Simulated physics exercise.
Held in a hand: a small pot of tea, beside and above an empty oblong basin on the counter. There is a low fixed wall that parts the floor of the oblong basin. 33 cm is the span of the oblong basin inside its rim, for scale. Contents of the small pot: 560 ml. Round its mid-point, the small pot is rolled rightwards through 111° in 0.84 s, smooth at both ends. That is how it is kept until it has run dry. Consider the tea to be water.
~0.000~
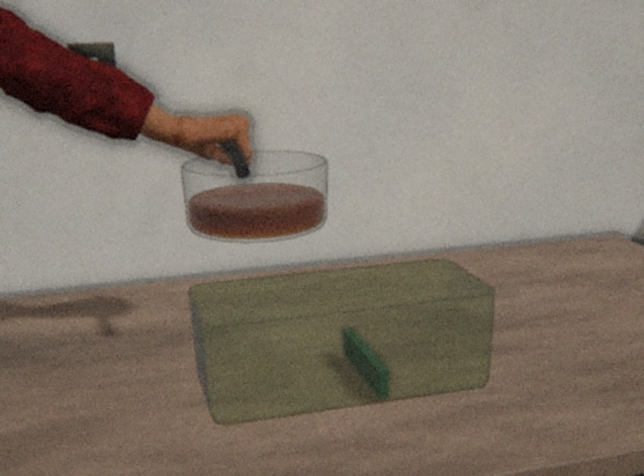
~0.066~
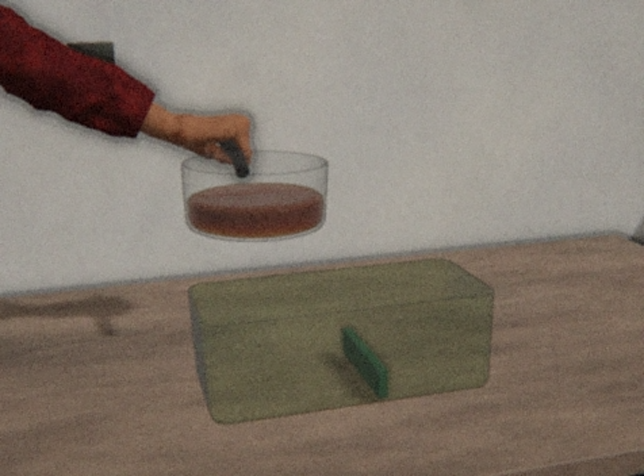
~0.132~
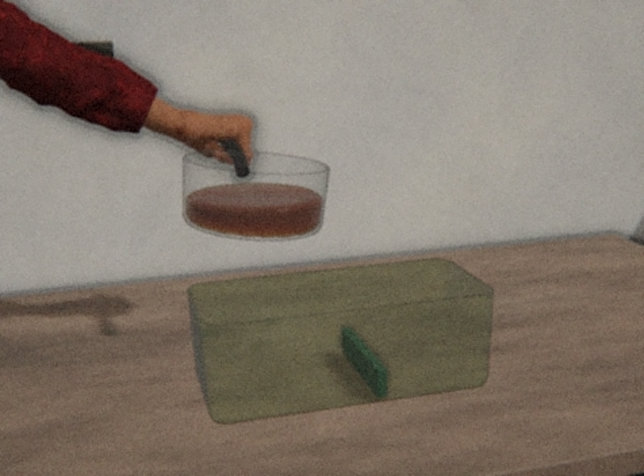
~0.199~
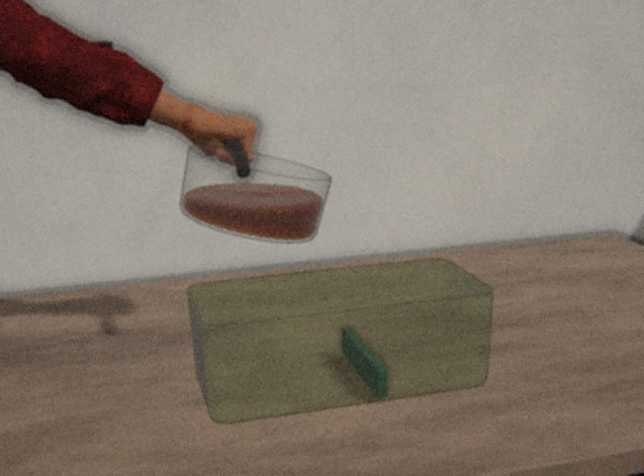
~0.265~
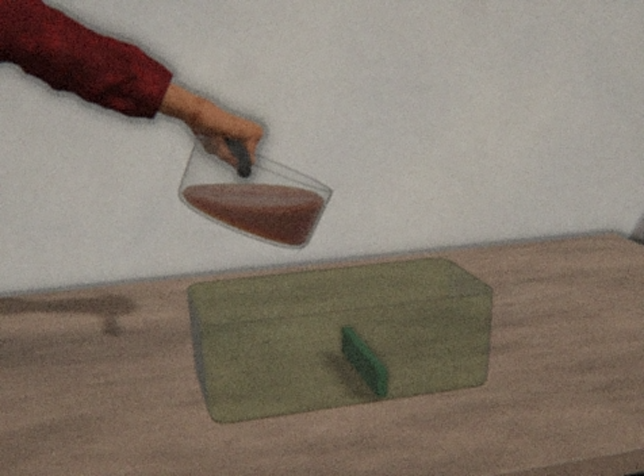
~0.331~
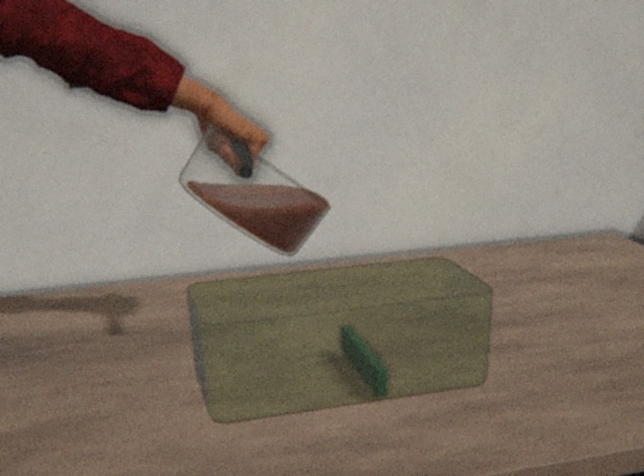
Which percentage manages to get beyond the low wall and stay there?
Beyond the low wall, roughly 33 per cent stays.
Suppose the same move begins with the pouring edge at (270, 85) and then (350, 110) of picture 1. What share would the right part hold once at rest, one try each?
Respectively about 10 and 60 percent.
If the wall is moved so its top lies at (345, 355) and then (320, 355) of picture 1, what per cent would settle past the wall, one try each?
The first gives near 55 per cent and the second near 75 per cent.
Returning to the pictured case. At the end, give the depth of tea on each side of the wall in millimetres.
Left part: About 14 mm; right part: About 10 mm.
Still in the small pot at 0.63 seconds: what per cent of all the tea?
I reckon about 26 in a hundred is still held.
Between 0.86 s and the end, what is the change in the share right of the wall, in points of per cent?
Change: Increase, about 1.
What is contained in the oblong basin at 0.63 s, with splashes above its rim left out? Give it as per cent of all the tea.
I reckon close to 52 percent of it.
After 0.63 s the tilt is 95° and 26 per cent is still to pour, 27 is left of the wall and 26 right of it.
After 0.86 s the tilt is 111° and 4 per cent is still to pour, 58 is left of the wall and 32 right of it.
After 1.09 s the tilt is 111° and 0 per cent is still to pour, 66 is left of the wall and 33 right of it.
After 1.34 s the tilt is 111° and 0 per cent is still to pour, 66 is left of the wall and 33 right of it.
In the end 66 per cent lies left of the wall, 33 right of it and 1 outside.
